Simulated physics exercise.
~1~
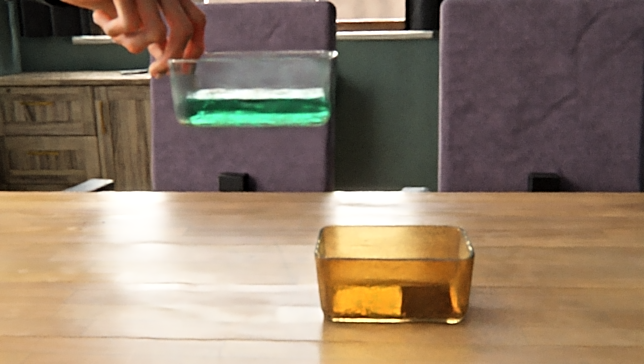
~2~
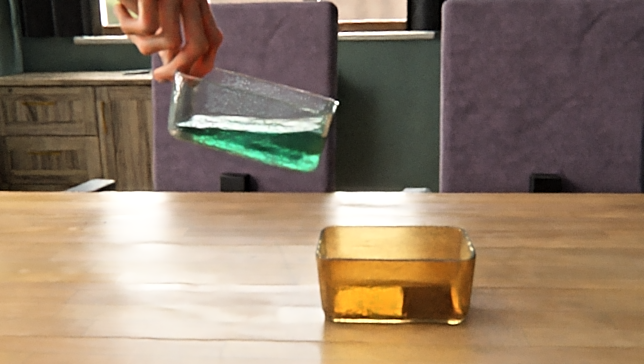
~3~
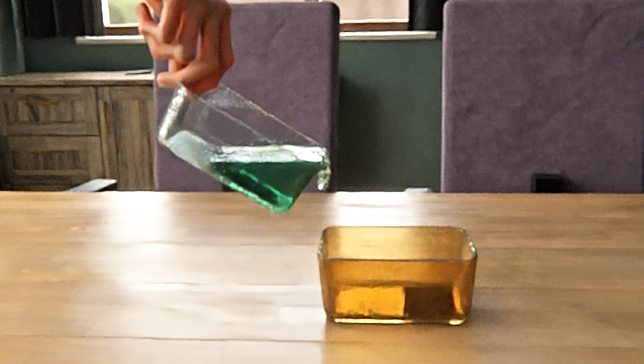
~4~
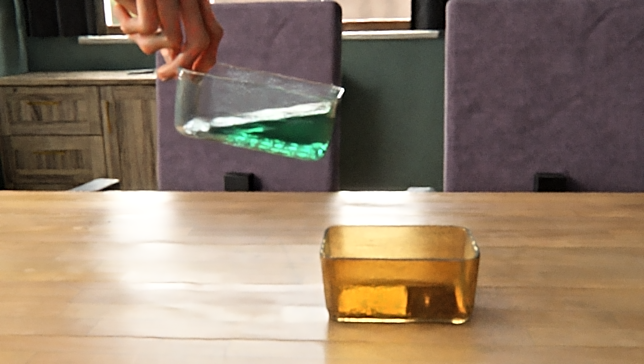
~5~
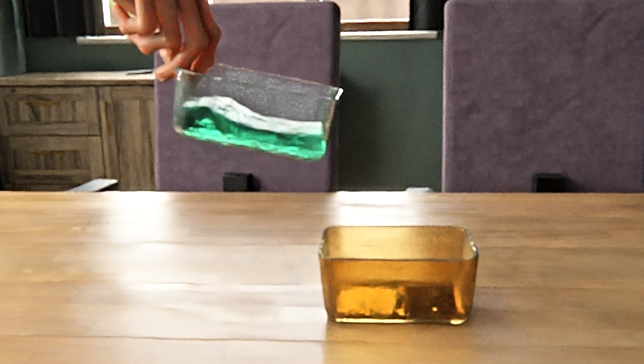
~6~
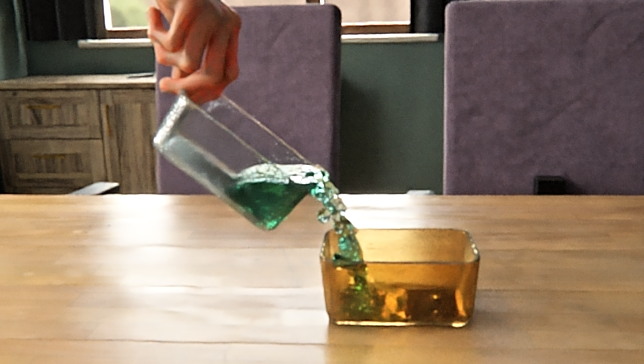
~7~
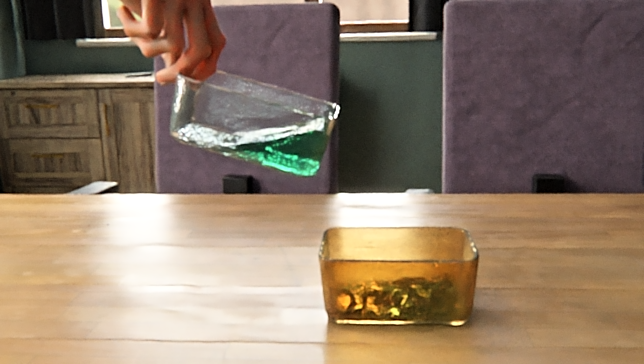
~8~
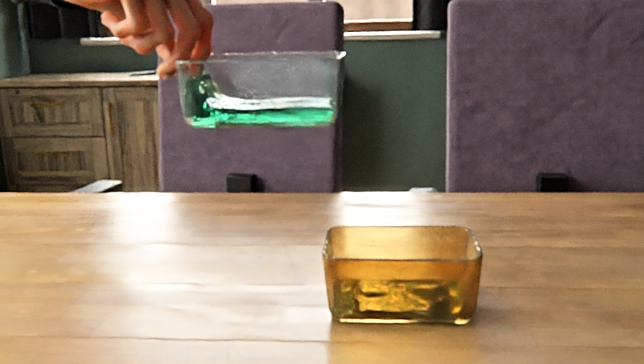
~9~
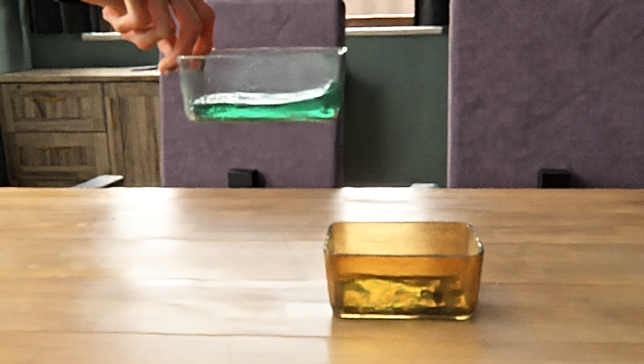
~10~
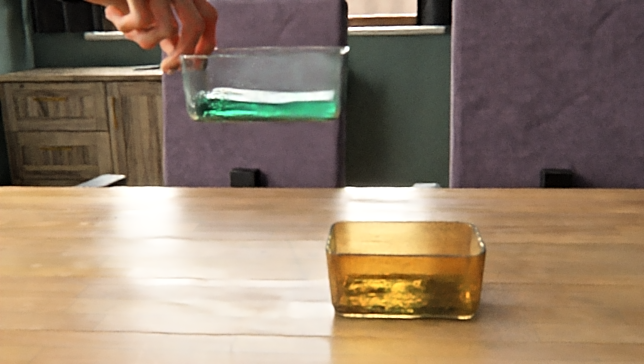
Over a wooden table, a hand tips green liquid from a clear container into an amber one, then levels it.
